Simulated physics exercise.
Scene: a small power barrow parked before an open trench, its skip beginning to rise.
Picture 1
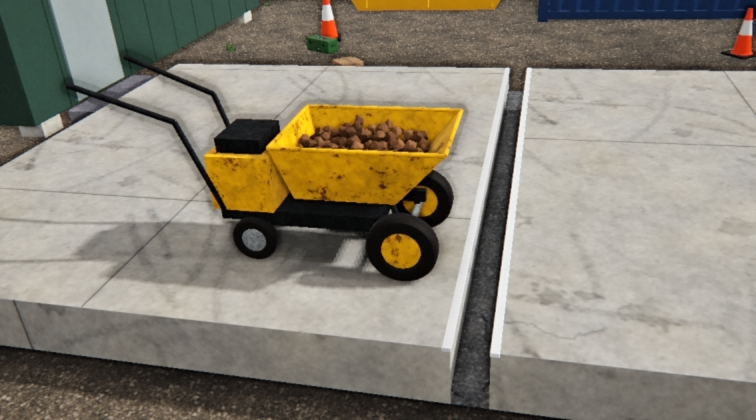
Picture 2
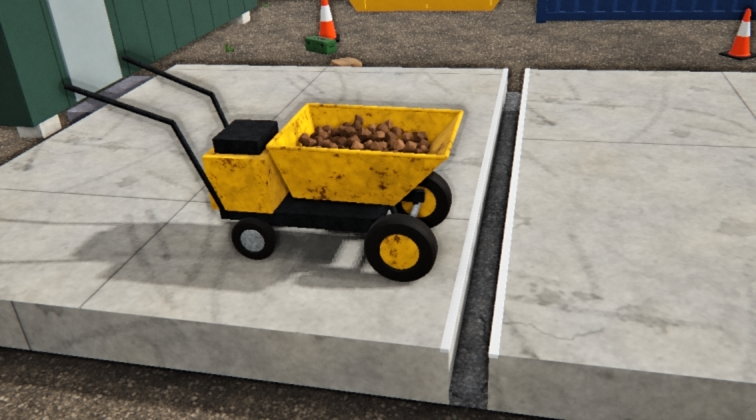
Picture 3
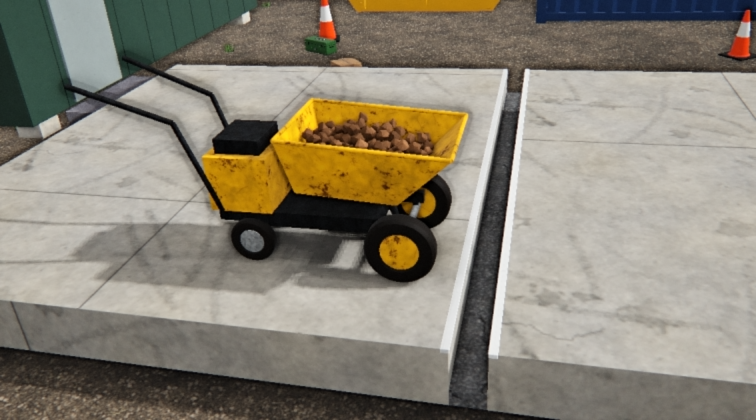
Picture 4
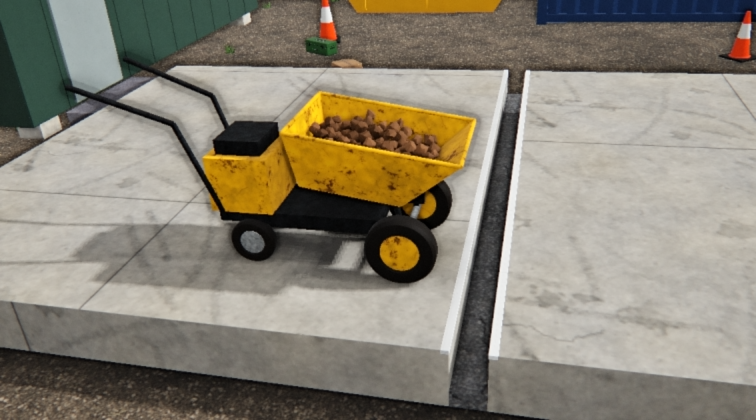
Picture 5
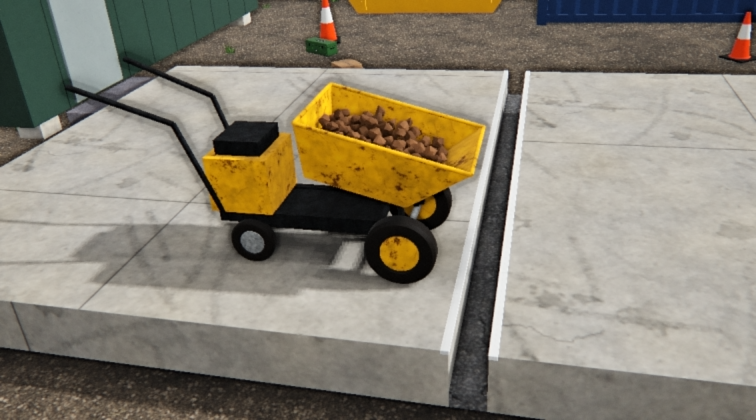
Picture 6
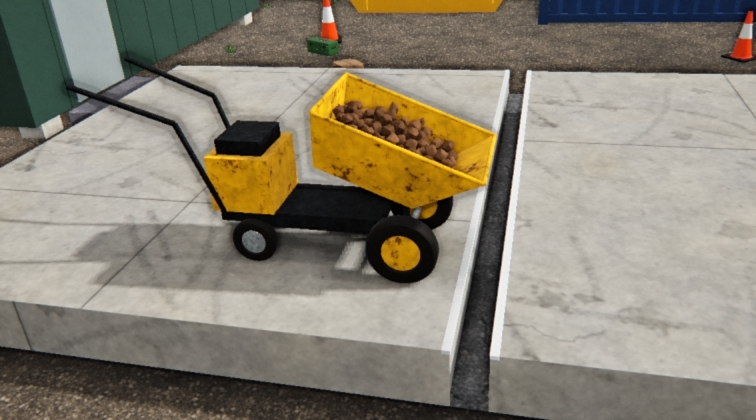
On a concrete slab beside a narrow trench, a small yellow power barrow stands still with a skip of brown clods; the skip starts level, then steadily tilts forward to the right, its rear rising clear of the black chassis.
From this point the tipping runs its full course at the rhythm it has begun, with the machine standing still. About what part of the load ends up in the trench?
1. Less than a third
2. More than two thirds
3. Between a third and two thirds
1, less than a third.
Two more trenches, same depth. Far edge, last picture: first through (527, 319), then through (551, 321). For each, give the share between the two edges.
The first case gives around 20 percent, and the second around 70 percent.
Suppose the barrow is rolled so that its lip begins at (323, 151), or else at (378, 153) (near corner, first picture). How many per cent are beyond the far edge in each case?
The first stop gives 10 per cent; the second gives 20 per cent.
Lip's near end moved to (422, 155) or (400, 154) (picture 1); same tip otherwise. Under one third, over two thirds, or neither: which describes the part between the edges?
The first stop gives less than a third, while the second gives one to two thirds.
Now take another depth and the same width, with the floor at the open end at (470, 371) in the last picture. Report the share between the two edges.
That would give roughly 0 percent.
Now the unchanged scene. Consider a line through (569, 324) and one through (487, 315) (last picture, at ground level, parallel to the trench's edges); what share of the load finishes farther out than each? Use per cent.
40 and 70 in a hundred.
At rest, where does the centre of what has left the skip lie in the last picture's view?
I'd mark it at roughly (577, 259).
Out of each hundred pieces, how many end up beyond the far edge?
It comes to close to 70 %.
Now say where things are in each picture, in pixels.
Lip of the skip at (445, 156), level; top of the load at (354, 142), clay clods; first edge of the trench at (455, 309); far edge at (500, 313), the trench under half as wide as the skip, and about as deep as wide, in the first picture.
Lip of the skip at (445, 158), tipped barely; top of the load at (354, 142), in the second picture.
Lip of the skip at (451, 161), tipped barely; top of the load at (346, 141), in the third picture.
Lip of the skip at (460, 167), tipped a little; top of the load at (354, 137), in the fourth picture.
Lip of the skip at (471, 175), tipped clearly; top of the load at (347, 132), in the fifth picture.
Lip of the skip at (484, 184), tipped clearly; top of the load at (359, 126); first edge of the trench at (454, 311); far edge at (499, 316), in the sixth picture.
Soon, skip tipped steeply; all in the skip.
A while on, skip tipped right over; about two thirds in the skip; about a quarter beyond it; a stray few falling.
Towards the end, skip tipped right over; about a third in the skip; about two thirds beyond it.
Finally, skip tipped right over; about a third in the skip; none in or heaped over the trench; about two thirds beyond it.
